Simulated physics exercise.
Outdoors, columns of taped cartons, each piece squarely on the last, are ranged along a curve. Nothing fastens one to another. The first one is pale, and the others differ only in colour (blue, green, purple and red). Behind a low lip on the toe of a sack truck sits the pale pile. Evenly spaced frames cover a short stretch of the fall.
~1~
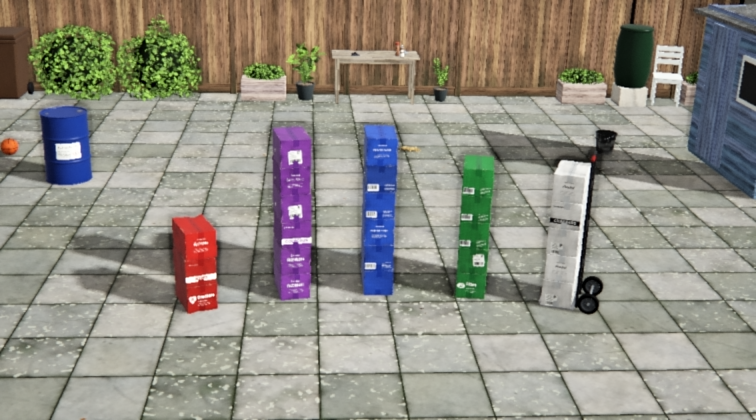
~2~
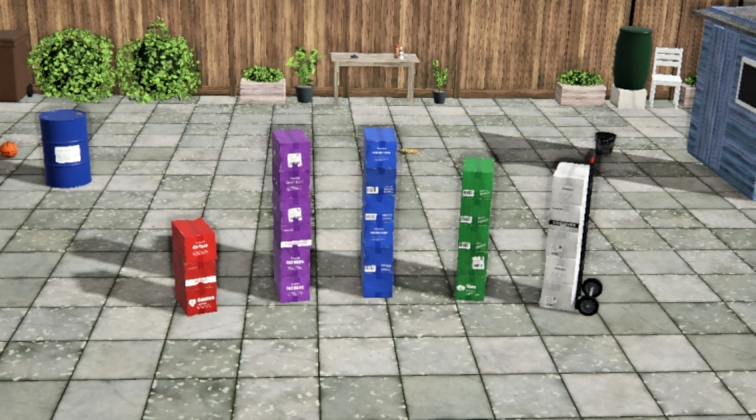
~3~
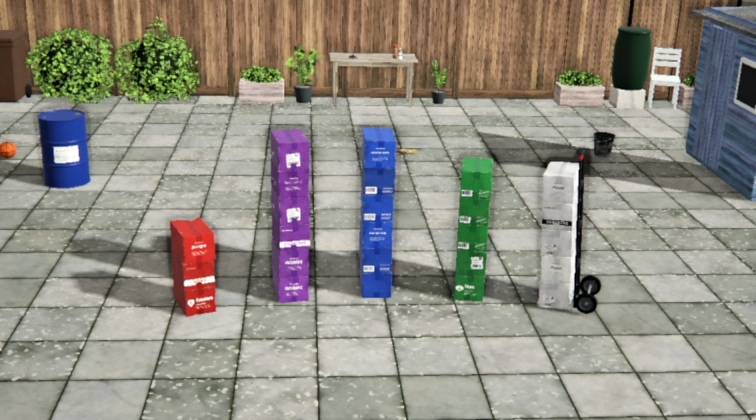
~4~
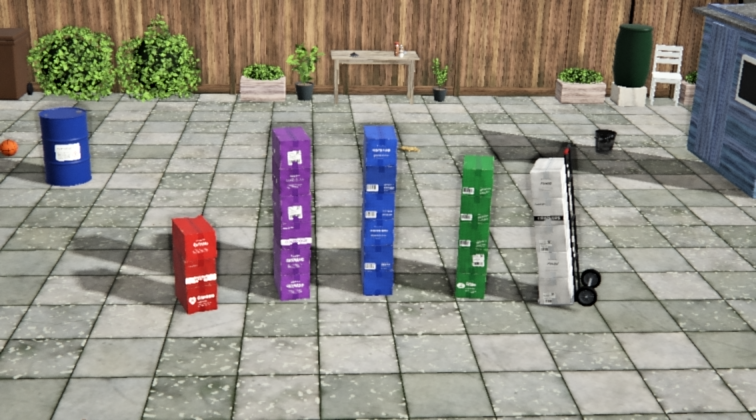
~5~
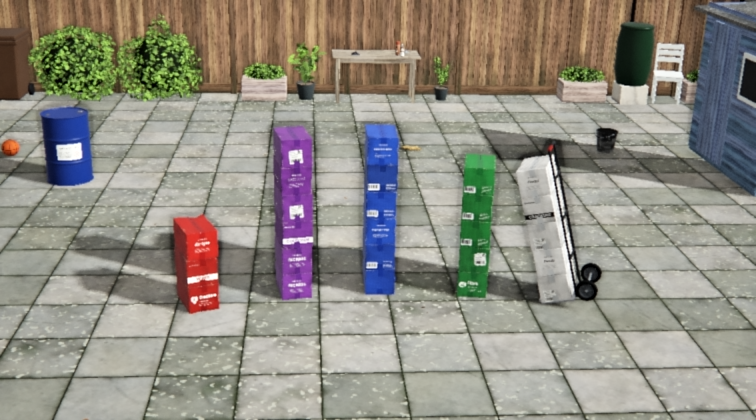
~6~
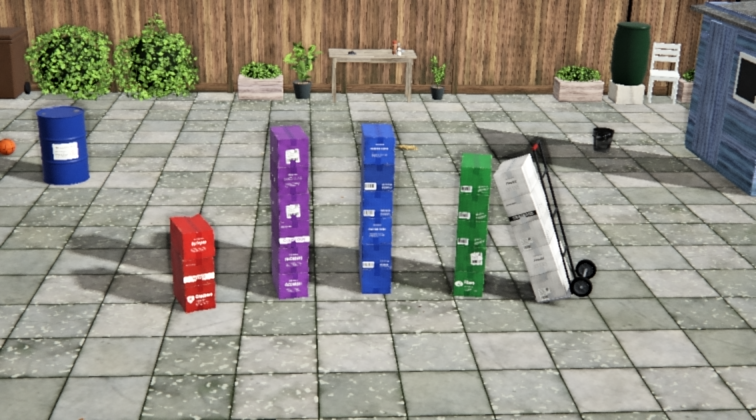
In this clip, red, purple, blue, green and white stacks of cartons stand in a curved row on a paved yard, and the white stack and the hand truck beside it lean progressively left toward the green stack while the others stay still.
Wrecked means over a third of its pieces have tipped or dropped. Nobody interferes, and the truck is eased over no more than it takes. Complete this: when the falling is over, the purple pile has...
When the falling is over, the purple pile has come down.
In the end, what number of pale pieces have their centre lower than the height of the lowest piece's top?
I make it 4 all told.
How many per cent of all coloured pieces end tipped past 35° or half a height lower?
Roughly 100 percent of the pieces.
Soon after the last picture, 5 of the pale pile down; none of the 6 purple cartons down (0 of 20 in all colours); top purple carton unmoved; top green carton leaning clearly.
A little later, 5 of the pale pile down; none of the 6 purple cartons down (5 of 20 in all colours); top purple carton shifted a little; top green carton leaning well over, about its own height lower.
Later still, 5 of the pale pile down; 5 of the 6 purple cartons down (16 of 20 in all colours); top purple carton leaning steeply, about its own height lower; top green carton leaning steeply, some two heights lower.
After that, 5 of the pale pile down; 6 of the 6 purple cartons down (20 of 20 in all colours); top purple carton on its side; top green carton upside down.
At rest, 5 of the pale pile down; 6 of the 6 purple cartons down (20 of 20 in all colours); top purple carton on its side; top green carton upside down. As the last picture would show them, middles, top green carton near (332, 243).
